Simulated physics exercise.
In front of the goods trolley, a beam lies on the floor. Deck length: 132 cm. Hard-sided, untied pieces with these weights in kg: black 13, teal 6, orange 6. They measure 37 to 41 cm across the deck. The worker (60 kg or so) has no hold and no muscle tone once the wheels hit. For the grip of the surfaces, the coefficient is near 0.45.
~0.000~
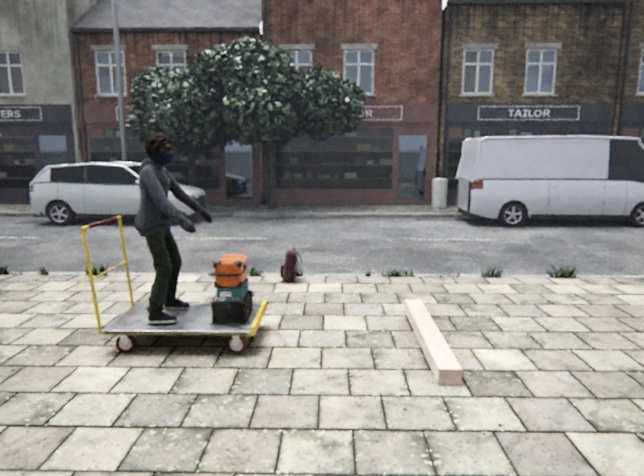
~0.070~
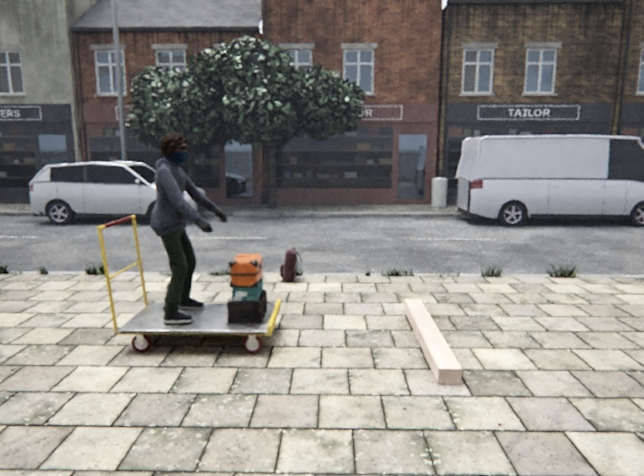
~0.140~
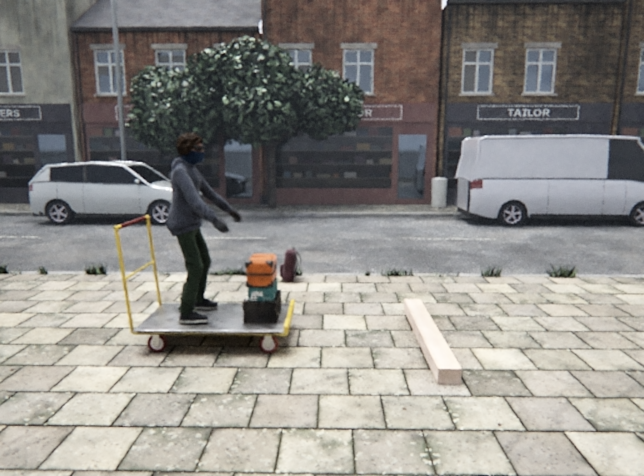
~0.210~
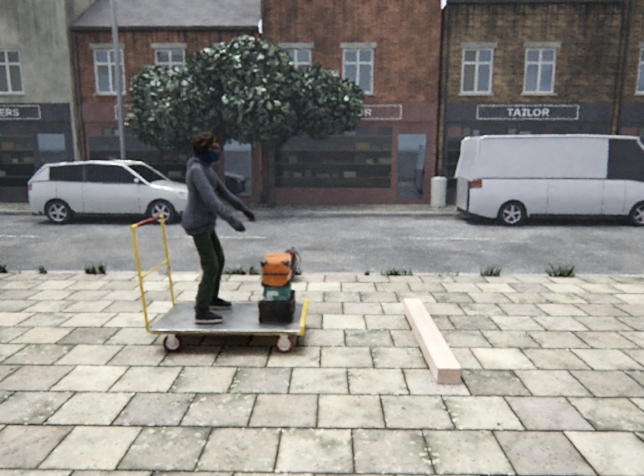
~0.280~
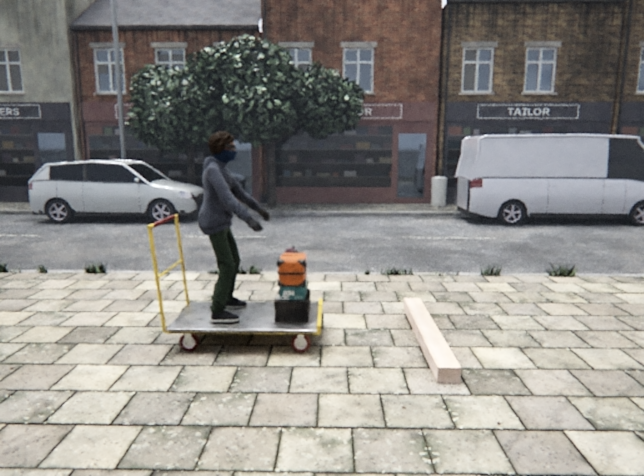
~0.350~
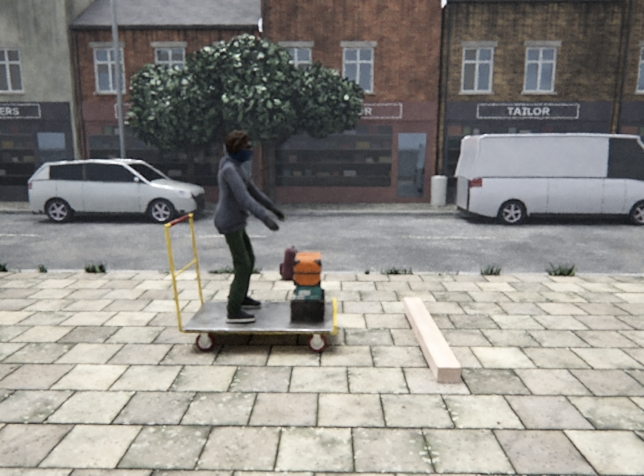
In the video, a masked person in a grey top stands on a goods trolley with arms extended forward, behind stacked orange, teal and black cases, as it rolls steadily right across paving toward a beam lying on the ground.
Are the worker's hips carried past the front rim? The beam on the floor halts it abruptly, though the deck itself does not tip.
Yes, it quits the deck.
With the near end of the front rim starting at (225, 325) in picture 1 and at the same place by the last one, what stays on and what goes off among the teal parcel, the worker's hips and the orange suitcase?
Then teal off, hips off, orange off.
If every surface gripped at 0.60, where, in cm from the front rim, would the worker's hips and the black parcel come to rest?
The hips would end 10 past the front rim, and the black one 20 behind it.
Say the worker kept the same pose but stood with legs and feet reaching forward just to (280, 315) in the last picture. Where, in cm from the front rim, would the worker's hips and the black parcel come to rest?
Hips go over by 40 cm, but the black item stops 20 cm short.
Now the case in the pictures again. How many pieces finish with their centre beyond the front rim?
Count of them: 2.
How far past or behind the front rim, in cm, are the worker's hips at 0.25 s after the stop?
Roughly 45 cm short of the front rim.
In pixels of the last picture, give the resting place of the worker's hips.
End point: About (486, 311) px.
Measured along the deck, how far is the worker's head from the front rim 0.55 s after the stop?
40 cm past it.
After 0.76 s the deck stops.
After 1.31 s the worker's hips are 21 cm behind the rim, near (407, 248) in the last picture's view.
After 1.76 s the worker's hips are 41 cm past the rim, near (473, 295) in the last picture's view.
When all is still (4.5 s), past the rim, teal parcel, orange suitcase and the worker's hips; behind it, black parcel.
